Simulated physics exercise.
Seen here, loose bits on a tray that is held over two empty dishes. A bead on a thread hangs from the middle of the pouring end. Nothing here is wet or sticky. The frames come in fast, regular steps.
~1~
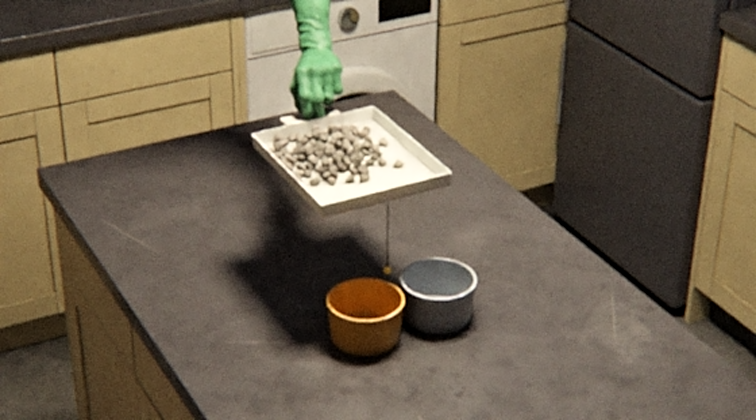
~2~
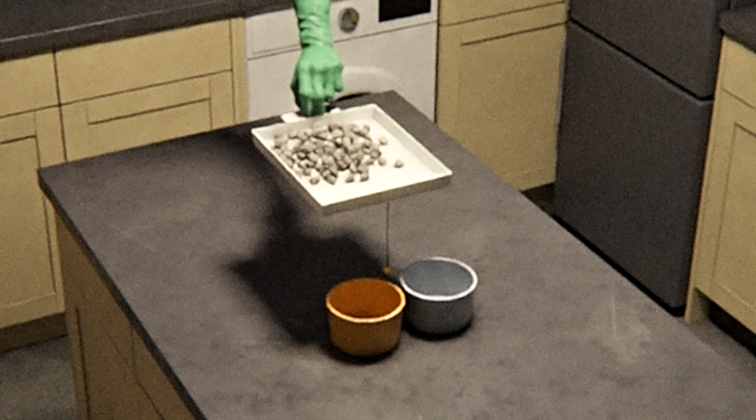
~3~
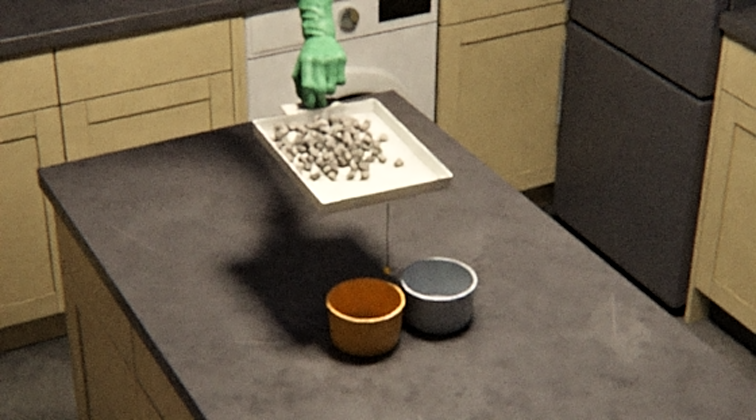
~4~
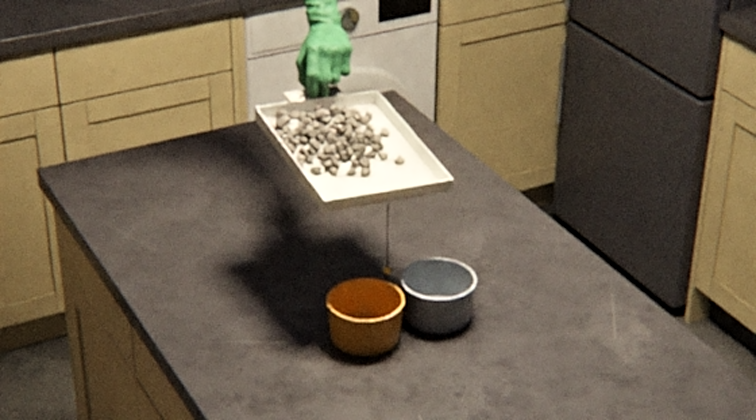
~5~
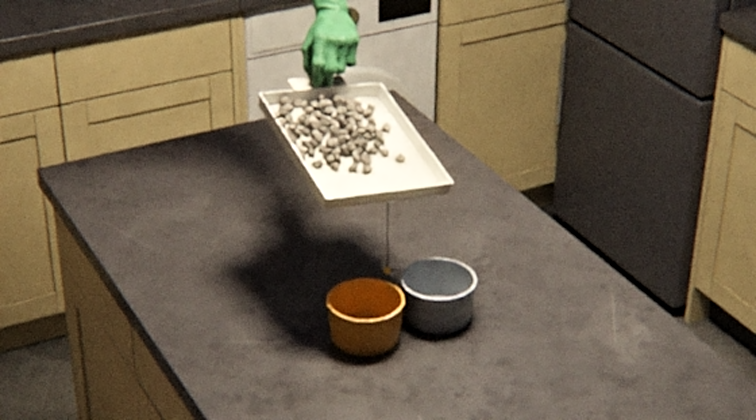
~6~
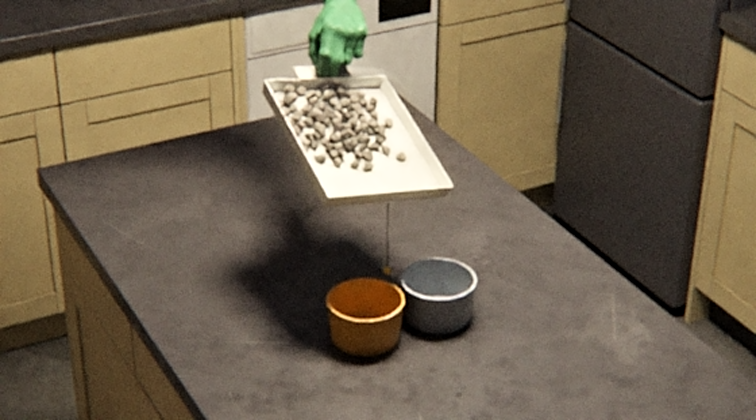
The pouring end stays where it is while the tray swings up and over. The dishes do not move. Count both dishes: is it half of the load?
The two hold more than half of the load.
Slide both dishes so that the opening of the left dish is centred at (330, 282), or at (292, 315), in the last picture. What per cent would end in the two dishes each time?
In turn 20 and 0 in a hundred.
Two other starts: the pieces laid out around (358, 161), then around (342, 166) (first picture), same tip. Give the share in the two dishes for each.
Near 80 % and 80 %.
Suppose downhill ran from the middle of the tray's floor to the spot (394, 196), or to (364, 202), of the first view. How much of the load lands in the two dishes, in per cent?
The first gives 60 %, the second 60 %.
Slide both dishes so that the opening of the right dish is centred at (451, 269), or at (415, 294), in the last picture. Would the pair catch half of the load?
First most of it, then under half.
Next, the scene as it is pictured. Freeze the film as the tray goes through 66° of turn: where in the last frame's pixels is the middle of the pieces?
Near (421, 173).
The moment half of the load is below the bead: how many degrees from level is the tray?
At some 95 degrees.
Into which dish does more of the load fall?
It is the right-hand dish.
Soon after the last picture, tray tipped steeply; nearly all on the tray; a small part in the air.
A little later, tray tipped past a quarter turn; about a quarter on the tray; about a third in the right dish; about a quarter outside both; a small part in the air.
Later still, tray tipped past a quarter turn; about two thirds in the right dish; about a third outside both.
At rest, tray tipped past a quarter turn; none in the left dish; about two thirds in the right dish; about a third outside both.
